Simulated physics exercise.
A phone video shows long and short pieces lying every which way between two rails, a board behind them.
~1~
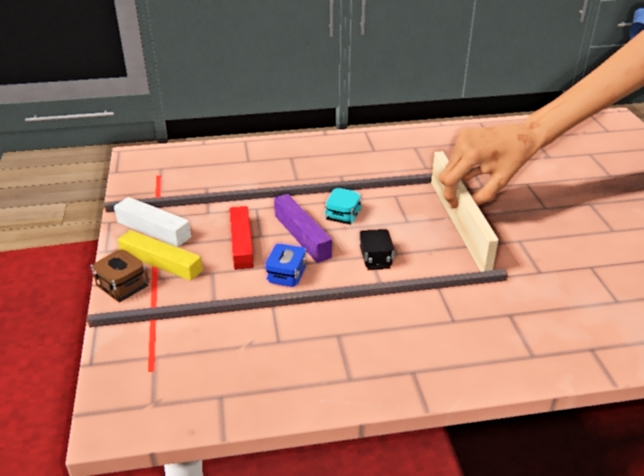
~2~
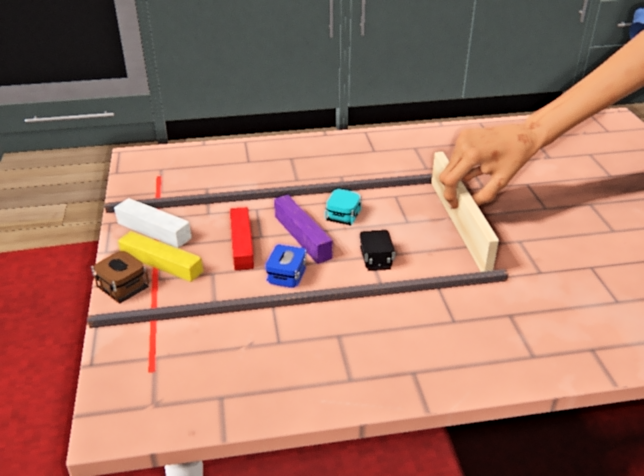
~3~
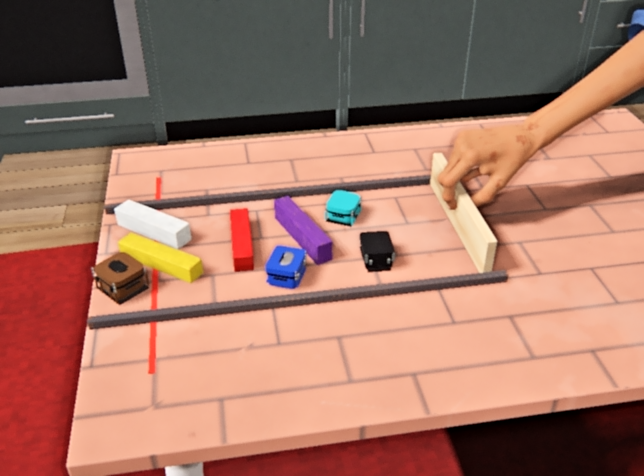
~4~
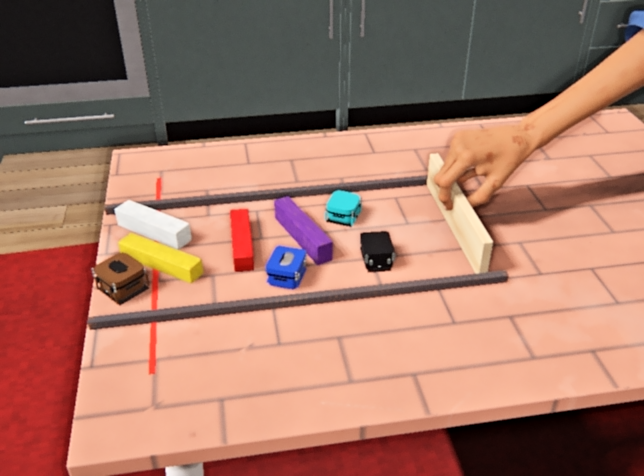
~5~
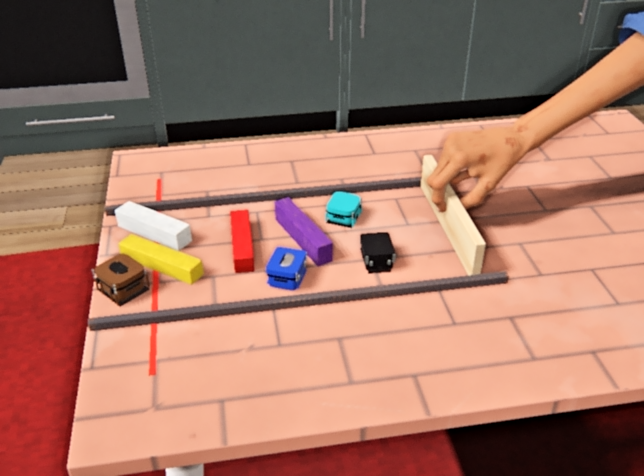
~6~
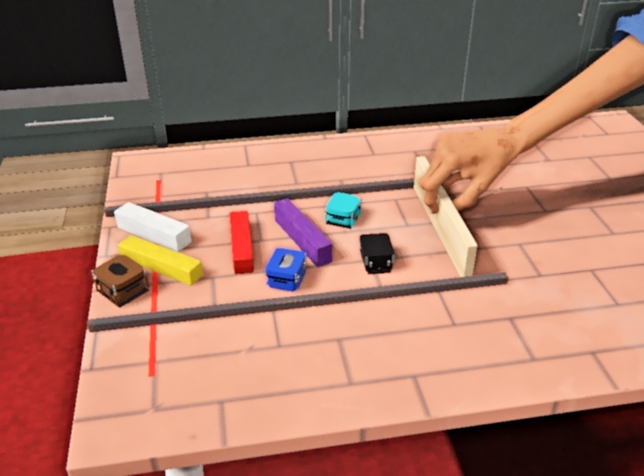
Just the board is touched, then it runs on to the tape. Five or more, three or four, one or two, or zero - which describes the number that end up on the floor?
That would be three or four.
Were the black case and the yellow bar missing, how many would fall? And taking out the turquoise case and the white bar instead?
The count is 1 in one try and 2 in the other, in that order.
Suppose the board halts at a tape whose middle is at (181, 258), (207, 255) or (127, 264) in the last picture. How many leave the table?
2, 0, 6.
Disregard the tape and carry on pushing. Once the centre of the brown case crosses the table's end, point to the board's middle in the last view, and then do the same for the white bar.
With the brown case it sits around (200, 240), with the white bar around (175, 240).
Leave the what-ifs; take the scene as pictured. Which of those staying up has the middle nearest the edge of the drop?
Result: The red stick.
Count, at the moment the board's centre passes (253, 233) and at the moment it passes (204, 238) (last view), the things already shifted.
First position 7; second position 8.
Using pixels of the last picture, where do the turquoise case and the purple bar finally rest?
Roughly (141, 235), and the other roughly (116, 250).
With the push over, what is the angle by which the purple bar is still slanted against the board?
Misalignment: Close to 0°.
A little later, none off yet; brown case at rest near (121, 280); white bar at rest near (153, 227); yellow bar at rest near (160, 260).
Next, none off yet; brown case at rest near (121, 280); white bar moving near (143, 227); yellow bar shifted a little near (141, 259).
When it is over, the number that fall off is three or four; down, yellow bar, white bar and brown case.
